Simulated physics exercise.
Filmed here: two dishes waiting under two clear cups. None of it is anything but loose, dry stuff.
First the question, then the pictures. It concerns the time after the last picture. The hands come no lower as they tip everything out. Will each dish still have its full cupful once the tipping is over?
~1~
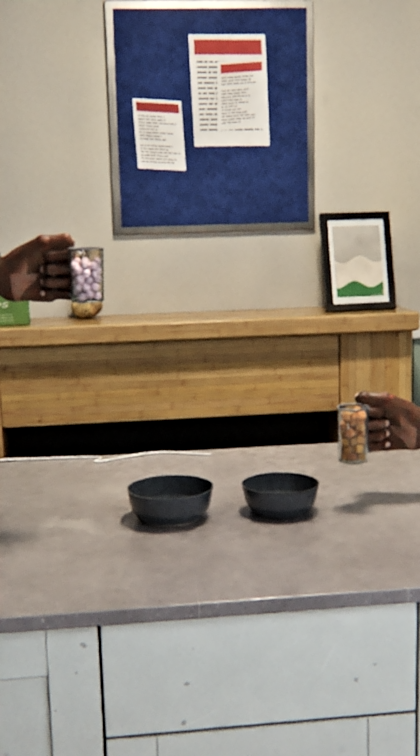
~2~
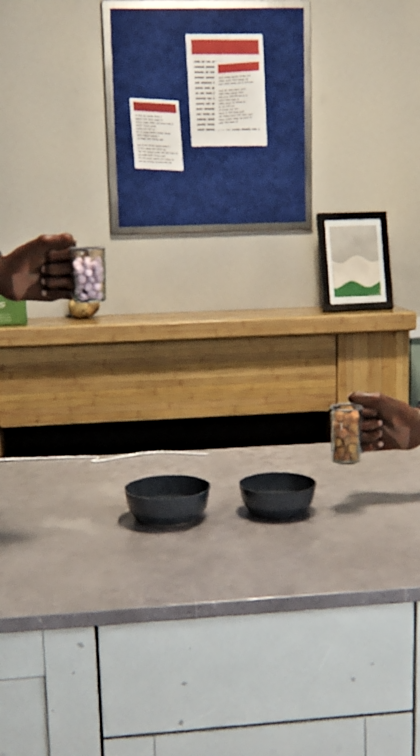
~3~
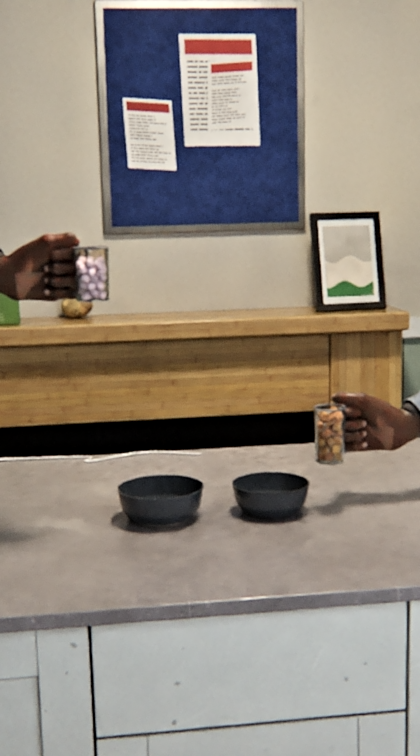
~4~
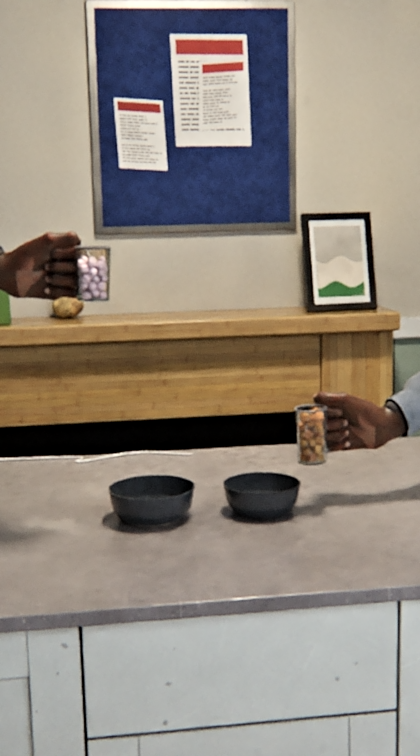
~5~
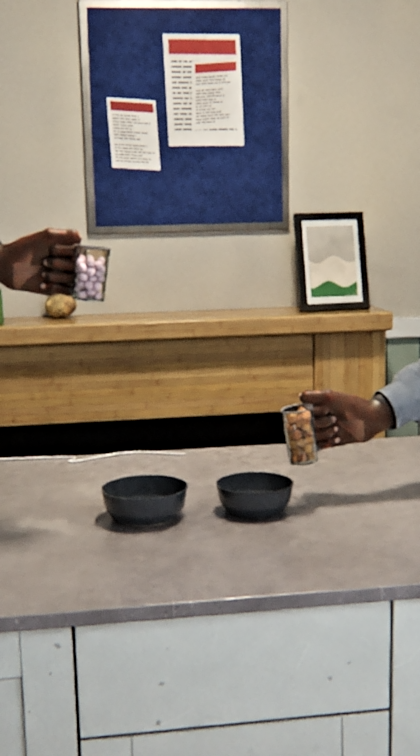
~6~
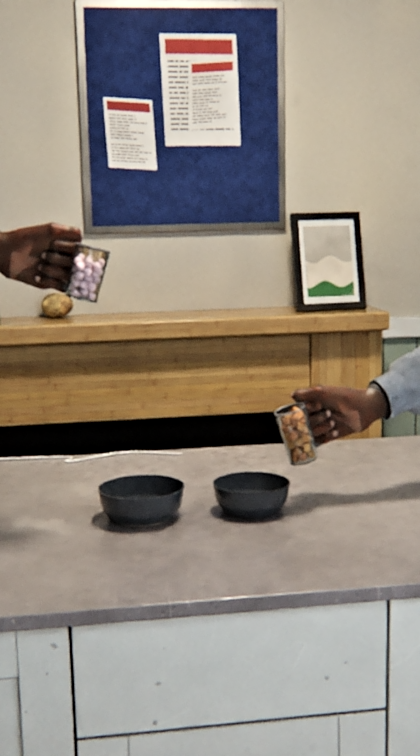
Left: No. Right: Yes.
Then, 0.48 s after the last picture, left, all still in the cup; right, all still in the cup.
Then, 0.91 s after the last picture, left, most still in the cup, a small part in the air; right, most still in the cup, a small part in the dish, a stray few in the air.
Then, 1.27 s after the last picture, left, about half in the dish, a stray few outside the dish, about a third in the air; right, a stray few still in the cup, nearly all in the dish, a stray few in the air.
By the end, left, most in the dish, about a quarter outside the dish; right, all in the dish, none outside the dish.
